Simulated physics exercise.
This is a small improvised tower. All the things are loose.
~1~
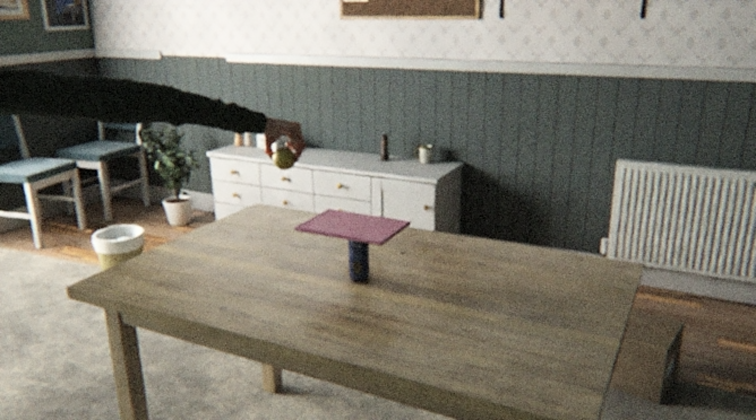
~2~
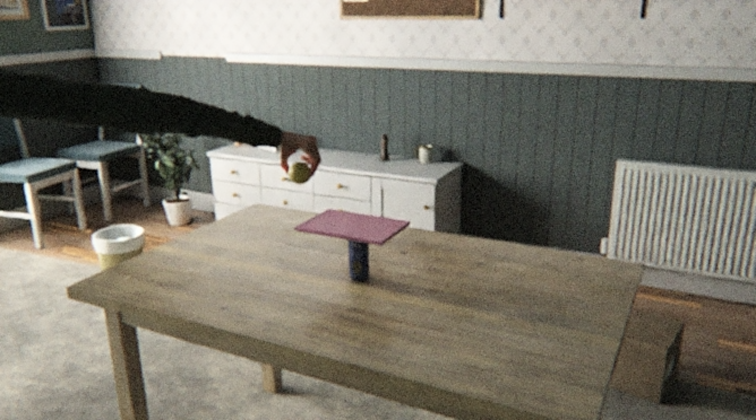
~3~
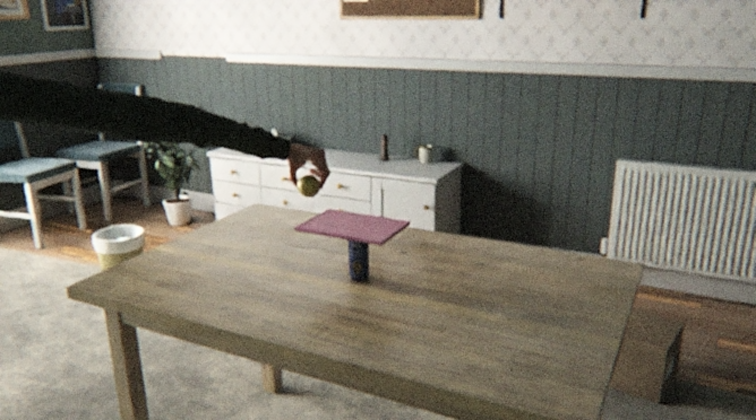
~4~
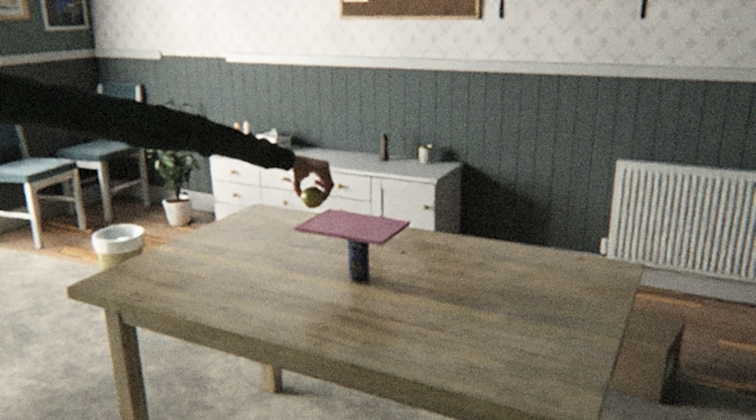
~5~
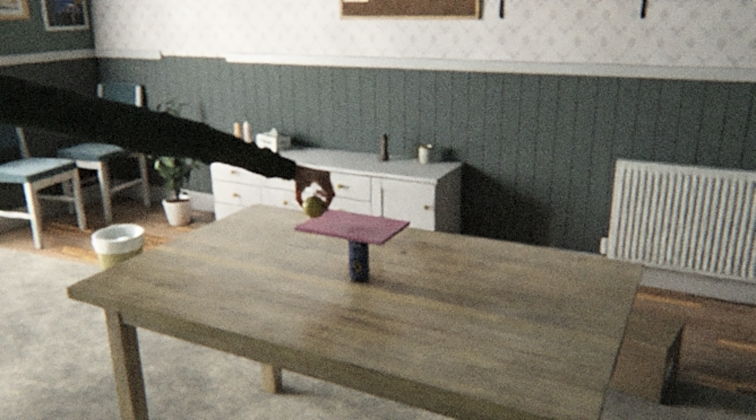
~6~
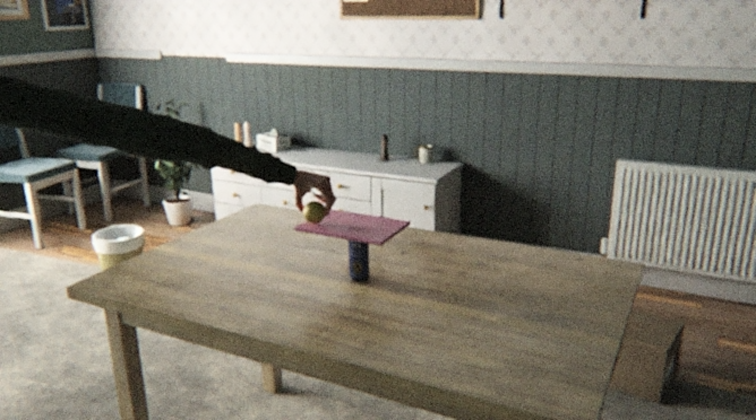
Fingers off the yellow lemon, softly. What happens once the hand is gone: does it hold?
As it turns out, it loses its balance.
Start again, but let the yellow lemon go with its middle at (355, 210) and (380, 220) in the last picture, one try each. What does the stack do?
First try: It holds; second try: It stays up.
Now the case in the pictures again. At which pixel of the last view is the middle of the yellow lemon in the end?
At about (313, 265).
Then, 0.30 s past the last view, yellow lemon now fallen; pink lid rocked 47° from its first pose.
Then, 0.40 s past the last view, pink lid rocked 75° from its first pose.
Then, 0.70 s past the last view, pink lid on its side.
Then, 1.00 s past the last view, pink lid now fallen.
Finally, fallen, pink lid and yellow lemon; blue can still in place. Final places as the last picture's camera would see them, yellow lemon near (313, 266). The stack comes apart.
